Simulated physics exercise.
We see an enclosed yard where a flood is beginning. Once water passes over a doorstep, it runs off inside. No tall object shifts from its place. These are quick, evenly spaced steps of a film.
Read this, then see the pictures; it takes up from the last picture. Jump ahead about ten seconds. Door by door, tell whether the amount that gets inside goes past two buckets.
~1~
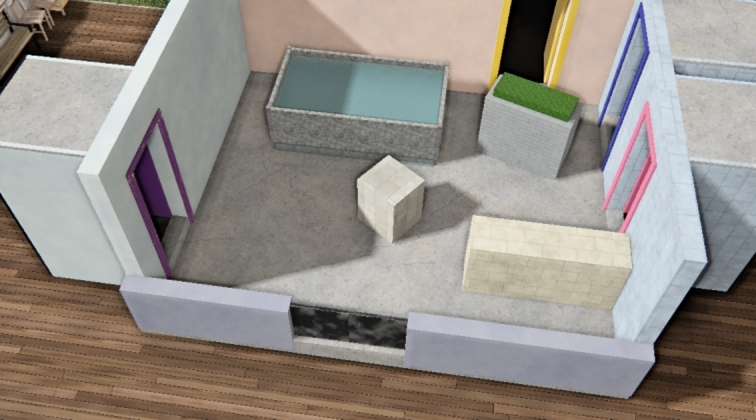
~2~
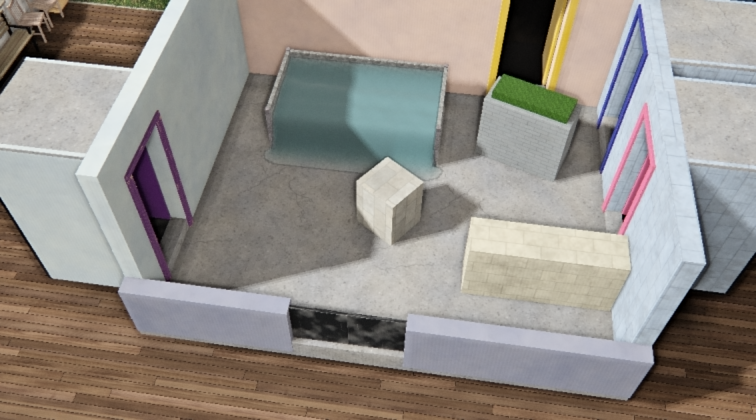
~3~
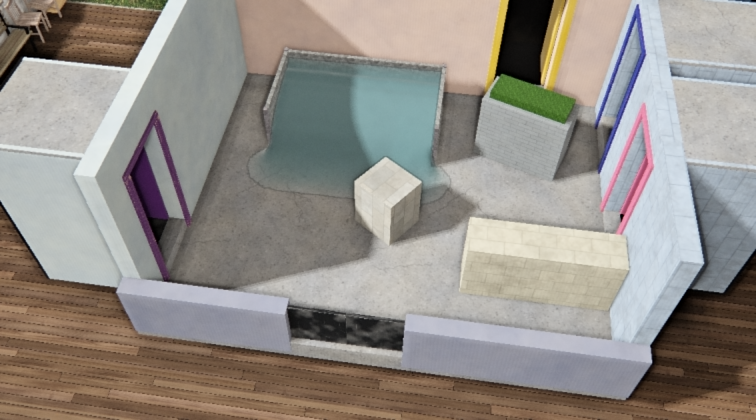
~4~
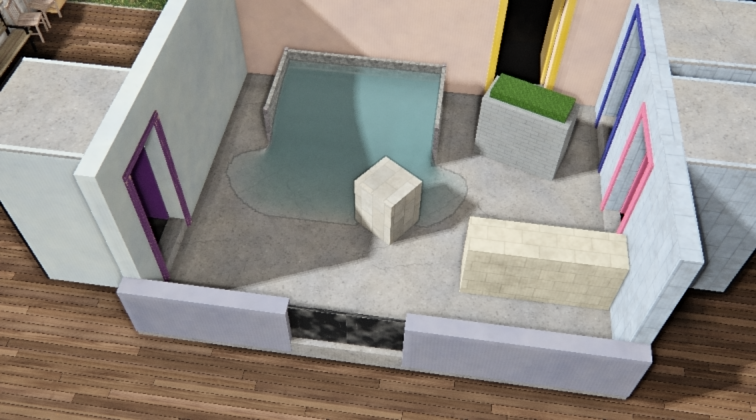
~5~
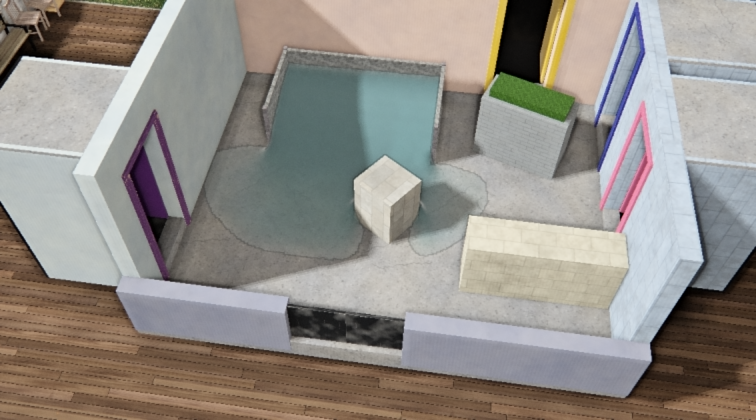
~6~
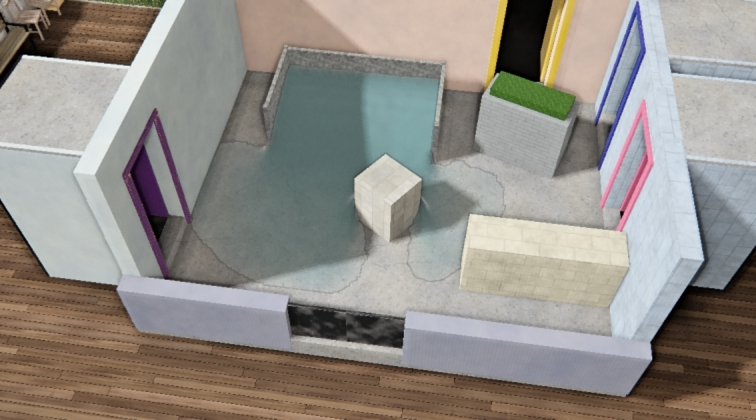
Result: The yellow door stays within two buckets of inflow; the blue door stays within two buckets of inflow; the purple door passes two buckets of inflow; the pink door passes two buckets of inflow.
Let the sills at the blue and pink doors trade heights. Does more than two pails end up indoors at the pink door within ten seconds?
For the pink door, I reckon it remains short.
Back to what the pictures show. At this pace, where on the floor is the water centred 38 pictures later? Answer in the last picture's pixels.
Near pixel (385, 207).
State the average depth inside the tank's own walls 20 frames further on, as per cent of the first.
Around 14 percent.
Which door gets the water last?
It is the yellow one.
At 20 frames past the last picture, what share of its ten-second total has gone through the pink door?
Share by then: About 80 in a hundred.
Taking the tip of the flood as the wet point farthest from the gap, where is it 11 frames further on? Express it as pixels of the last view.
I would point to (609, 364).
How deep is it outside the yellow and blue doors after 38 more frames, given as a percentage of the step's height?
I'd put the first at close to 30 per cent and the second at close to 20 per cent.
A moment on, water covers 55 % of the floor; the yellow door not reached, the blue door not reached, the purple door wet at the sill, nothing in, the pink door not reached.
Next, water covers 65 % of the floor; the yellow door not reached, the blue door not reached, the purple door over two buckets in, the pink door over two buckets in.
Then, water covers 80 % of the floor; the yellow door not reached, the blue door wet at the sill, nothing in, the purple door far over two buckets in, the pink door far over two buckets in.
Later, water covers 95 % of the floor; the yellow door wet at the sill, nothing in, the blue door wet at the sill, nothing in, the purple door far over two buckets in, the pink door far over two buckets in.
In the end, water covers 95 % of the floor; the yellow door wet at the sill, nothing in, the blue door wet at the sill, nothing in, the purple door far over two buckets in, the pink door far over two buckets in.
